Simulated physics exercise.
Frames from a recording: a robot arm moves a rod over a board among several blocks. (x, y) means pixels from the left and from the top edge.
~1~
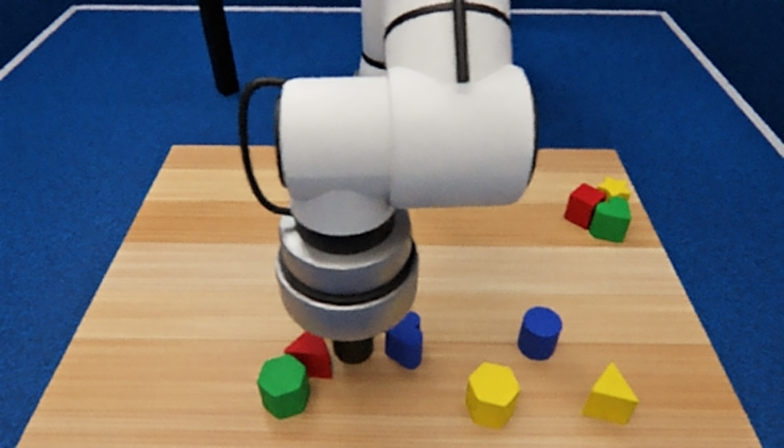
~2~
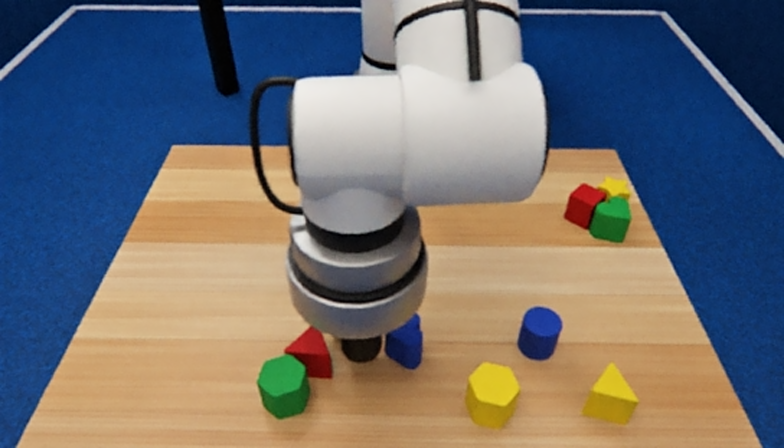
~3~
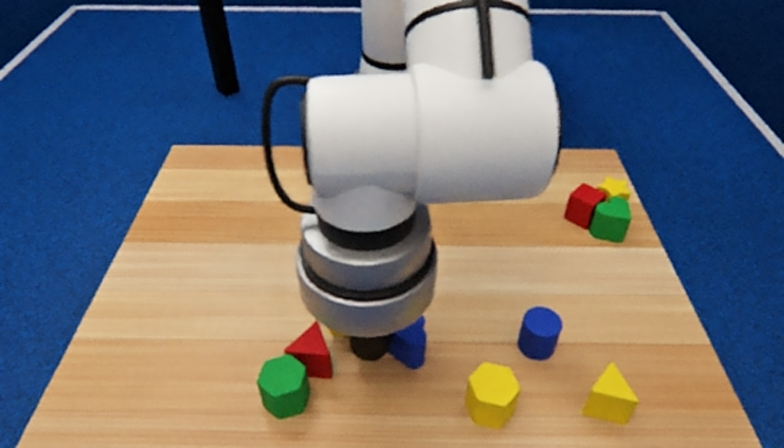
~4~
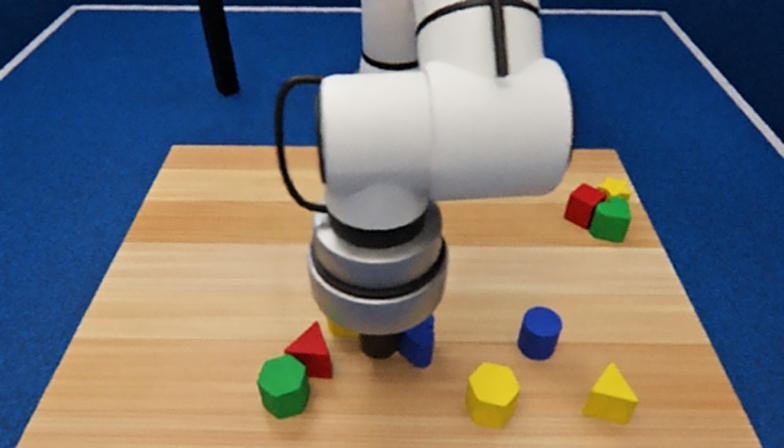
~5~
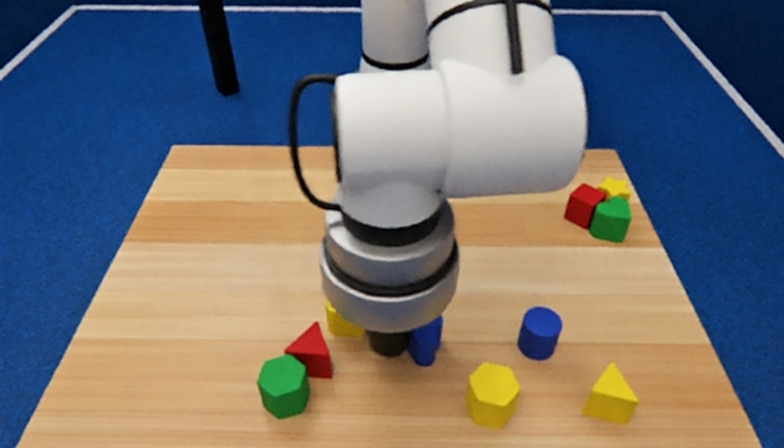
Robot arm moving its dark rod rightward across a wooden board, nudging a blue block slightly right among scattered coloured blocks.
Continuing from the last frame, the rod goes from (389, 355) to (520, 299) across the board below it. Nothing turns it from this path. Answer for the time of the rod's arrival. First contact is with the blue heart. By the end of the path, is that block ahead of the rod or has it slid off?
When the path is over, you would find the blue heart off to the side or behind the rod.
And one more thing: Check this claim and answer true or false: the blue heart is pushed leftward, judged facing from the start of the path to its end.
Answer: False.
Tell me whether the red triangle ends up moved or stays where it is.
It stays.
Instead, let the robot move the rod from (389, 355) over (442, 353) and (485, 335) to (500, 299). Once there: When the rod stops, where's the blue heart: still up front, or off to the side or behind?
Beside or behind, I predict.
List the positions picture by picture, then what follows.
In the first picture, rod tip at (354, 348); block tops, red triangle at (310, 341); yellow heart hidden; blue heart at (407, 328).
In the second picture, rod at (362, 347); blocks unchanged.
In the third picture, rod at (370, 345); blue heart at (411, 327).
In the fourth picture, rod at (379, 343); blue heart at (419, 327).
In the fifth picture, rod at (389, 341); red triangle at (310, 341); yellow heart hidden; blue heart at (425, 325).
What follows on the original path. One third of the way, rod at (437, 321); blue heart at (473, 316), turned 45° clockwise.
Two thirds of the way, rod at (482, 302); blue heart at (499, 317), turned 85° clockwise.
At the end, rod at (523, 285); red triangle in place; yellow heart in place; blue heart at (500, 317), turned 85° clockwise.
